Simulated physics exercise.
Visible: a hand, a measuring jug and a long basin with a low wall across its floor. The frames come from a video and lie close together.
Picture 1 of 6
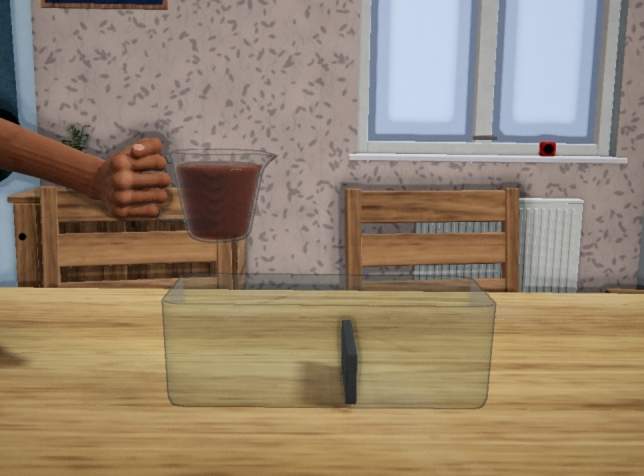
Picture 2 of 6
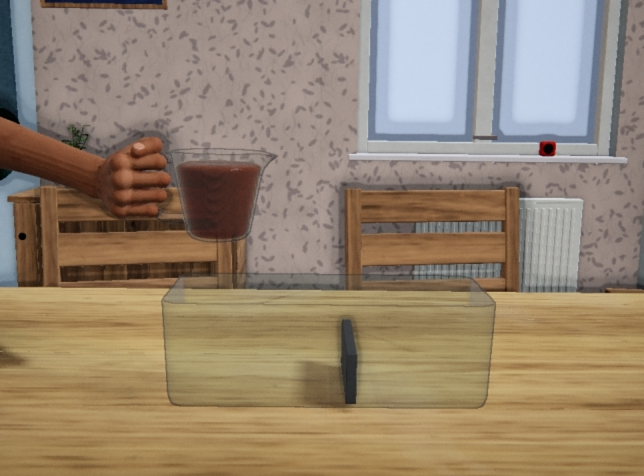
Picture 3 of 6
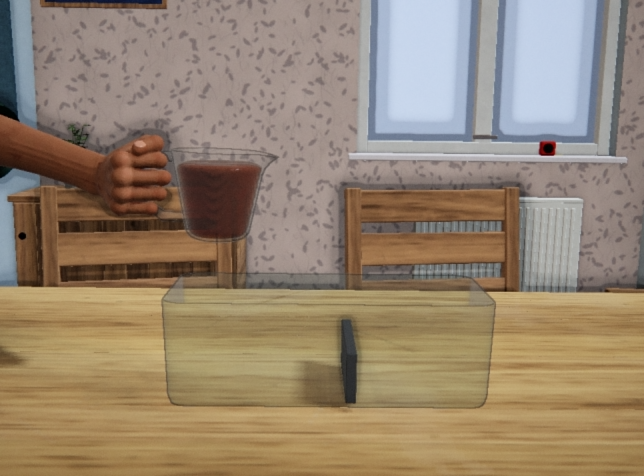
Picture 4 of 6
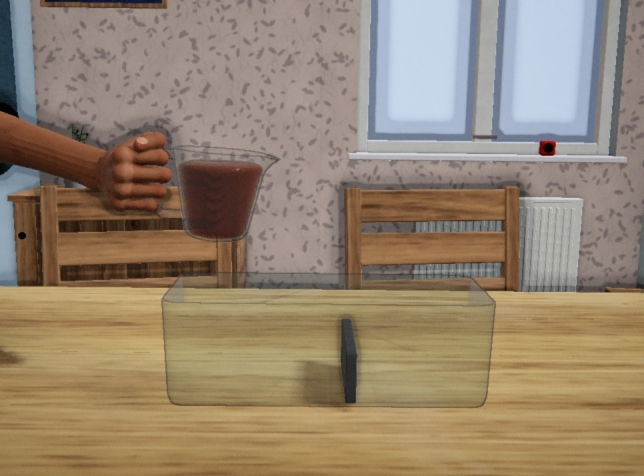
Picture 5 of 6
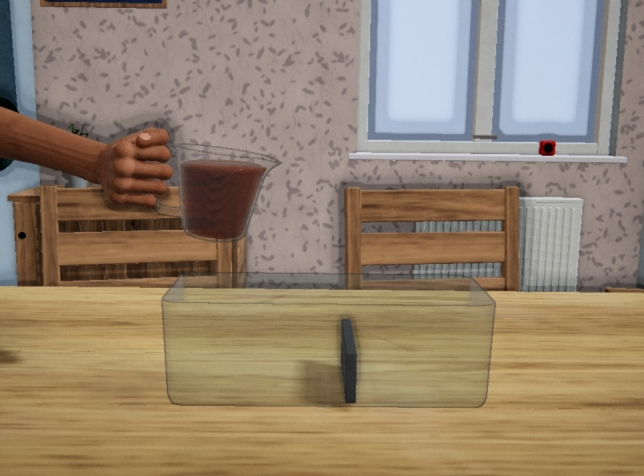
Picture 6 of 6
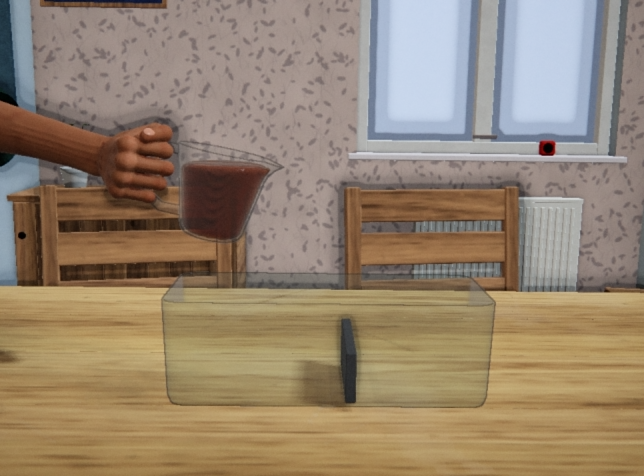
In a room with patterned wallpaper, a hand held a clear jug of reddish-brown liquid above a long see-through basin on a wooden table, then slowly tilted the jug slightly to the right.
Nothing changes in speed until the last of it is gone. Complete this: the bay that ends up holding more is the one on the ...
... left.
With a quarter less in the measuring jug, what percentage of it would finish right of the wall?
I'd put it at around 5 %.
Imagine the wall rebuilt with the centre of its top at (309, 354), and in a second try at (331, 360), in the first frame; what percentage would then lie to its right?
First some 80, then 45 per cent.
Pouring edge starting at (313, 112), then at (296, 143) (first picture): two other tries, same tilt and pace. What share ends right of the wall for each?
Roughly 80 in a hundred the first time and 30 in a hundred the second.
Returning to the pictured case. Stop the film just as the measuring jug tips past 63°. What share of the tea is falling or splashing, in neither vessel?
I'd put it near 20 per cent.
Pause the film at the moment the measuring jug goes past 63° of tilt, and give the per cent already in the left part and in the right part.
The left part holds 10 percent and the right part 0 percent.
A moment on, the tilt is 63° and 71 per cent is still to pour, 10 is left of the wall and 0 right of it.
Next, the tilt is 91° and 20 per cent is still to pour, 65 is left of the wall and 1 right of it.
Then the tilt is 94° and 2 per cent is still to pour, 92 is left of the wall and 3 right of it.
Later the tilt is 94° and 0 per cent is still to pour, 95 is left of the wall and 4 right of it.
Finally, 95 per cent lies left of the wall, 4 right of it and 1 outside.
